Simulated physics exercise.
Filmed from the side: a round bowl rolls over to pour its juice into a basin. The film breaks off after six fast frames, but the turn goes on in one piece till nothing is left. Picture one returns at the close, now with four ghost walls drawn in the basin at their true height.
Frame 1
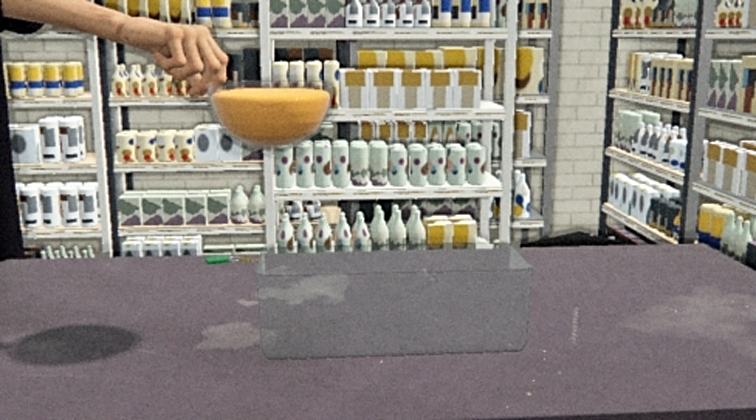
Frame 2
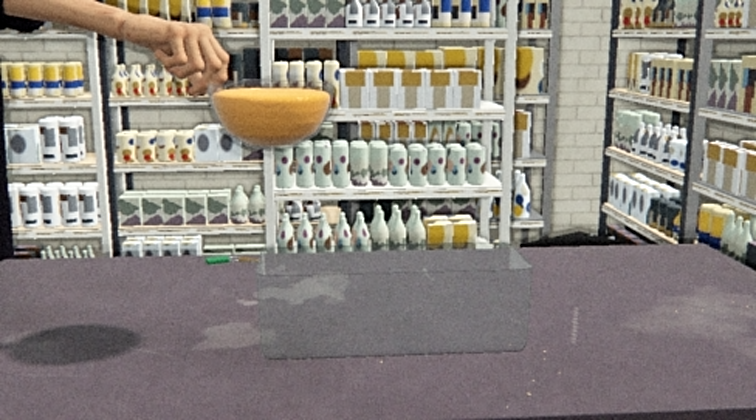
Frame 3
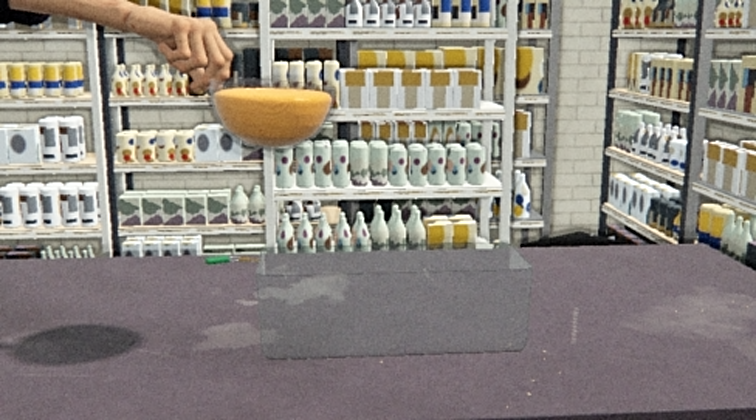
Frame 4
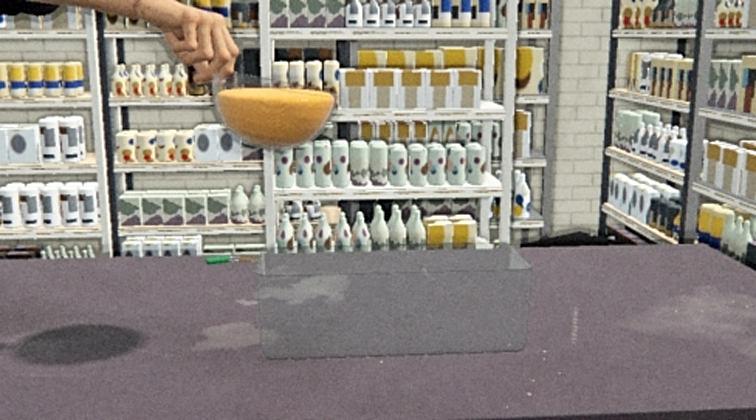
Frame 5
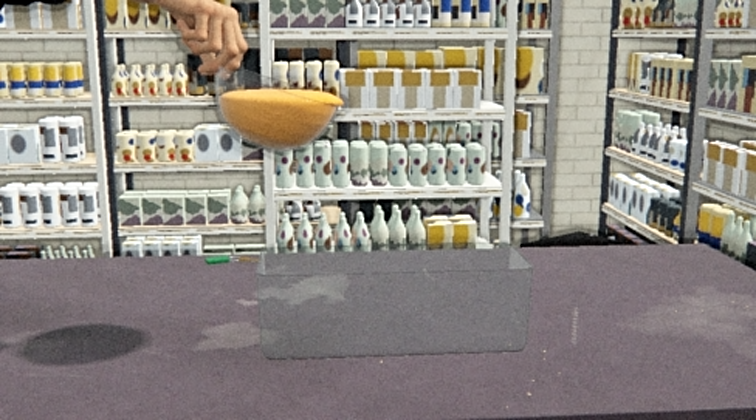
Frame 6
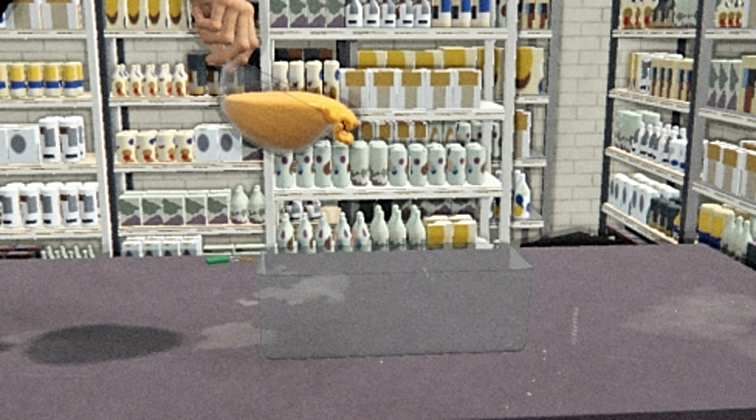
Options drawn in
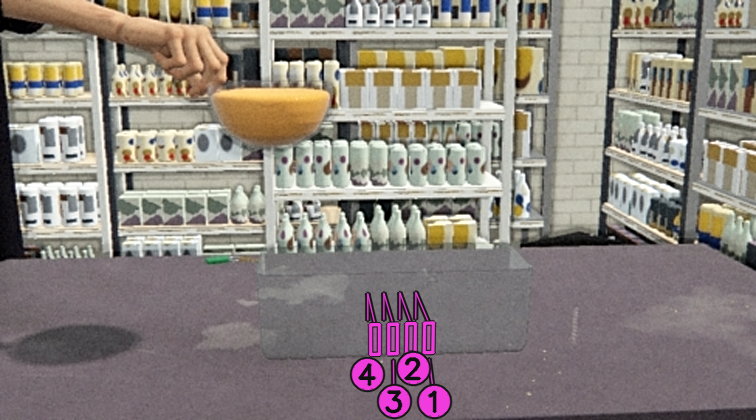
A hand tilting a round bowl of orange juice rightward above a clear basin, the juice beginning to slip over its lip.
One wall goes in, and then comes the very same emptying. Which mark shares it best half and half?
Slot 2 does it best.
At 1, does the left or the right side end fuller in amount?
The left one.
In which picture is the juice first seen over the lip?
In picture 5.
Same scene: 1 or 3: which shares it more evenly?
It is 3.
On the marked copy, 1 at (429, 359); 2 at (411, 359); 3 at (393, 360); 4 at (375, 360).
If 1 is chosen, about 84 % ends left of the wall and 14 % right of it.
If 2 is chosen, about 53 % ends left of the wall and 45 % right of it.
If 3 is chosen, about 35 % ends left of the wall and 64 % right of it.
If 4 is chosen, about 24 % ends left of the wall and 75 % right of it.
